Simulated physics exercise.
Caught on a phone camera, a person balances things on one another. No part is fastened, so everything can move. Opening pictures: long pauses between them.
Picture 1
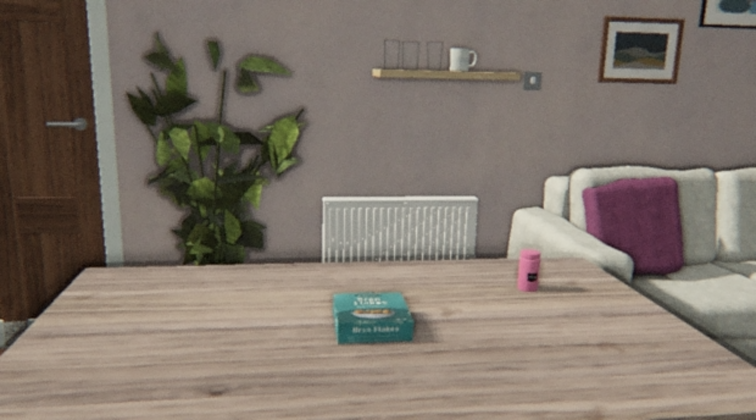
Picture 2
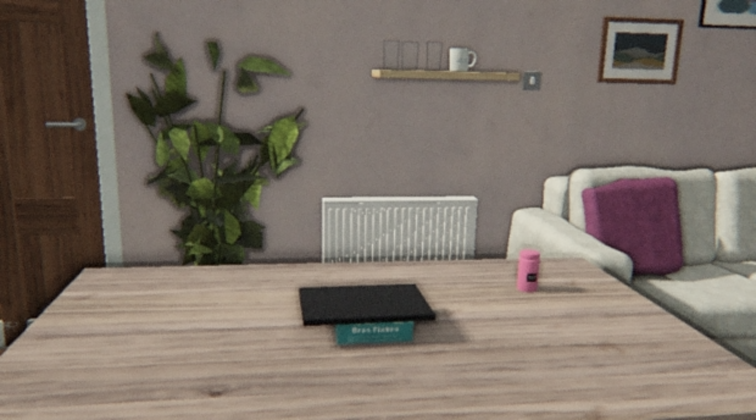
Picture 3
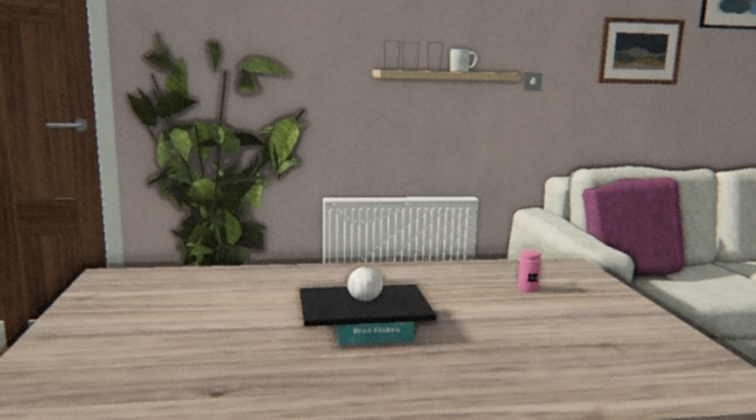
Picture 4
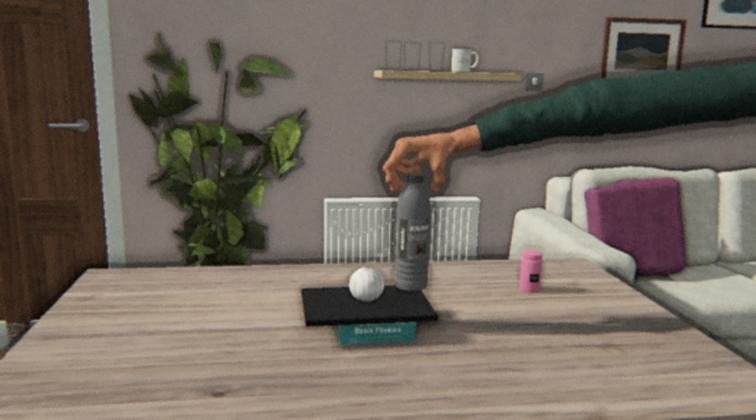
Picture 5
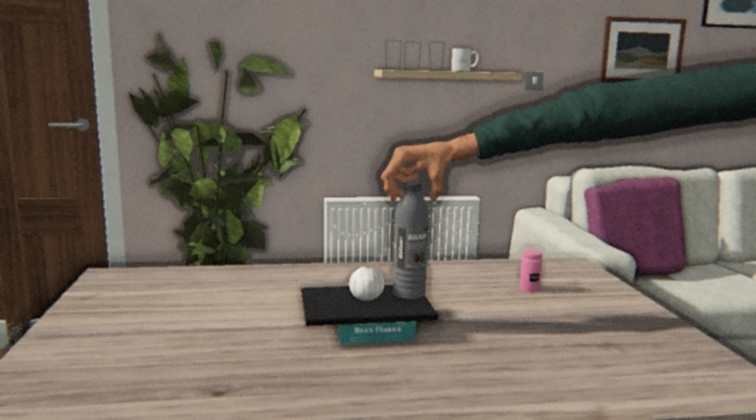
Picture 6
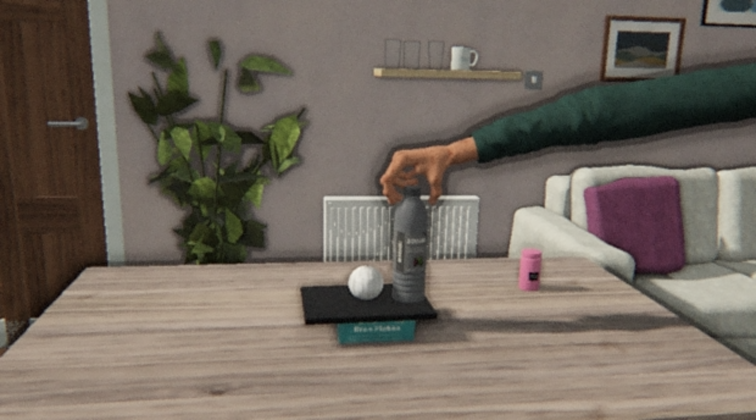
In a living room, a black tray appears on a teal box on a wooden table, then a white onion appears on the tray, and a hand lowers a grey bottle onto the tray's right side, still gripping its top.
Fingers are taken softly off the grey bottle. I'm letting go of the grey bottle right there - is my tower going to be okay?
It stays put.
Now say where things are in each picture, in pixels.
The last thing is not in view yet, in the first picture.
The last thing is not in view yet; black tray (364, 303), in the second picture.
The last thing is not in view yet; white onion (365, 284), in the third picture.
Coming down; grey bottle (413, 231); black tray (366, 304), in the fourth picture.
Coming down; grey bottle (411, 240); white onion (367, 283), in the fifth picture.
In place under the hand; grey bottle (410, 243); black tray (366, 302), in the sixth picture.
Then, 0.30 s later than the last frame, all is still.
Then, 0.80 s later than the last frame, grey bottle resting near (411, 244).
When it is over, all 5 as before. End places, in pixels of the last picture, grey bottle near (411, 244). The pile holds.
